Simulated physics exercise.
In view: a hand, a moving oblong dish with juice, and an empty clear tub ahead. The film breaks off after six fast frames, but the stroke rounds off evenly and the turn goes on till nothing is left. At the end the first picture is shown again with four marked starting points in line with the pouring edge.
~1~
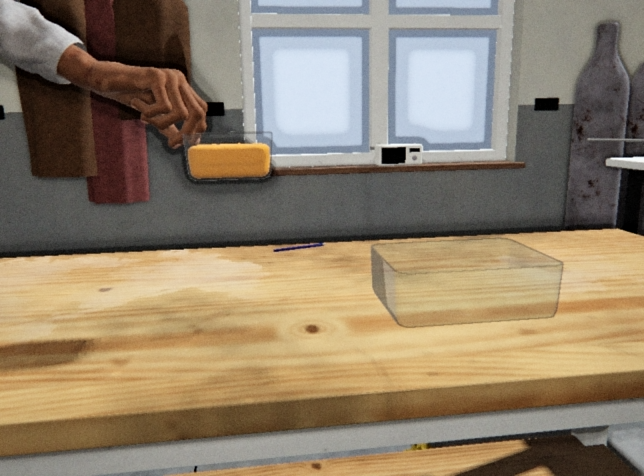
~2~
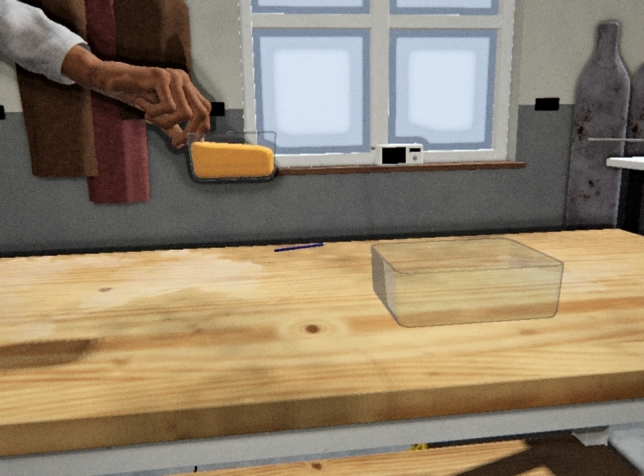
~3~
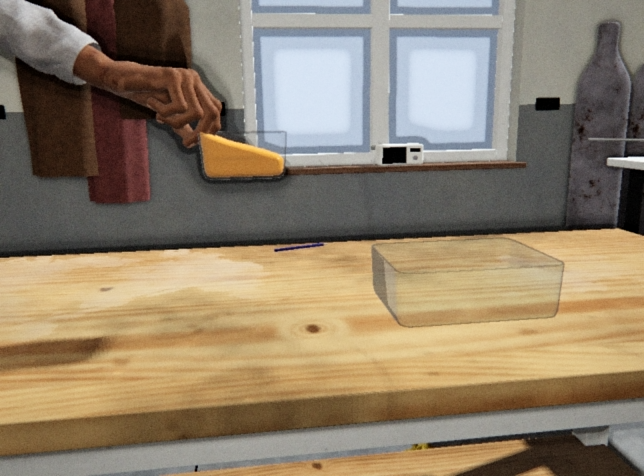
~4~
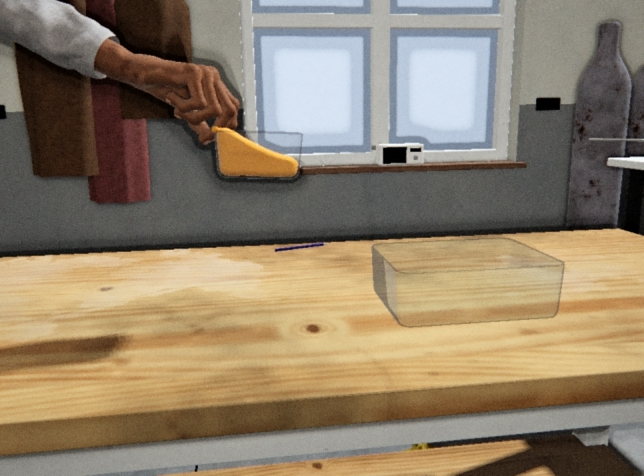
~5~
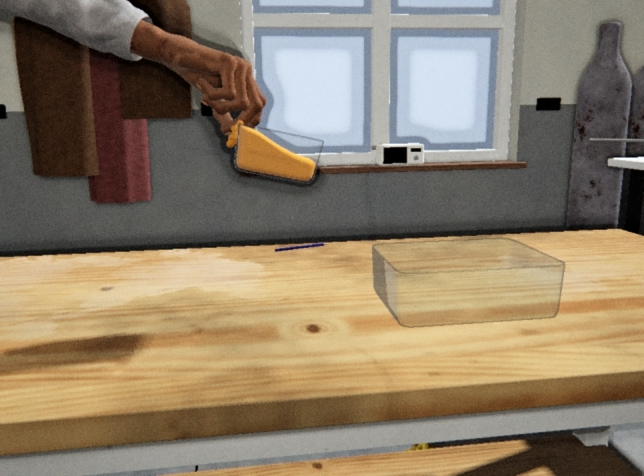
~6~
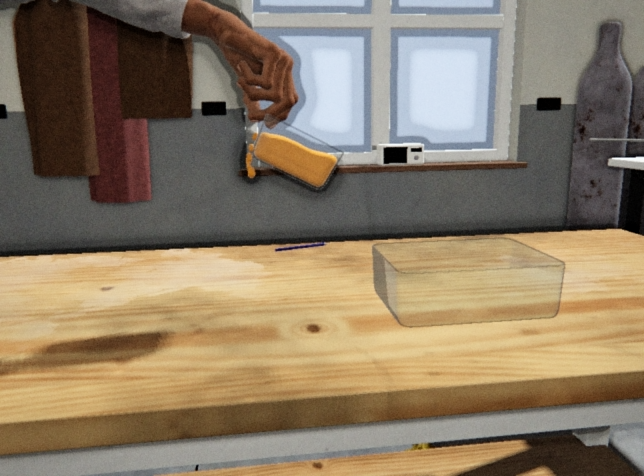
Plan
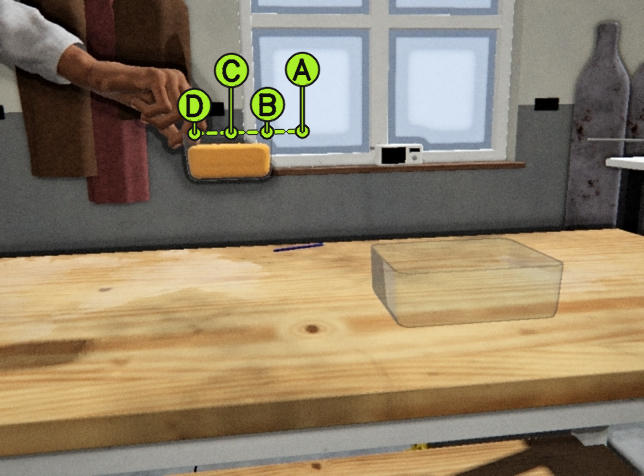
A hand carried a clear oblong dish of orange juice rightward above a wooden table with an empty clear tub on it, then tilted the dish down to the right as the juice sloshed inside.
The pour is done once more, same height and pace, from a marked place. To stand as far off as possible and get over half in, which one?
C.
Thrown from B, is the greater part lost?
No, that is safe.
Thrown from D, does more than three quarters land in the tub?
No, it does not.
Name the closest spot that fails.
That would be D.
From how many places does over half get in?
Three.
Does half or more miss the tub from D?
Yes.
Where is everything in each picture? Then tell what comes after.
Upright, lip at (269, 131); tub from (396, 327) to (555, 316); nothing has left yet, in the first picture.
Upright, lip at (273, 131); nothing has left yet, in the second picture.
Upright, lip at (283, 131); nothing has left yet, in the third picture.
Tipped about 3°, lip at (299, 133); juice is over the rim, down to (214, 132), in the fourth picture.
Tipped about 13°, lip at (319, 139); juice is over the rim, down to (229, 145), in the fifth picture.
Tipped about 27°, lip at (339, 150); juice is over the rim, down to (251, 175), in the sixth picture.
In lime, A at (302, 131); B at (267, 132); C at (231, 132); D at (194, 133).
If A is chosen, about 79 % lands in the tub, 5 % falls short and 15 % goes beside or beyond.
If B is chosen, about 75 % lands in the tub, 14 % falls short and 11 % goes beside or beyond.
If C is chosen, about 64 % lands in the tub, 28 % falls short and 8 % goes beside or beyond.
If D is chosen, about 33 % lands in the tub, 61 % falls short and 6 % goes beside or beyond.
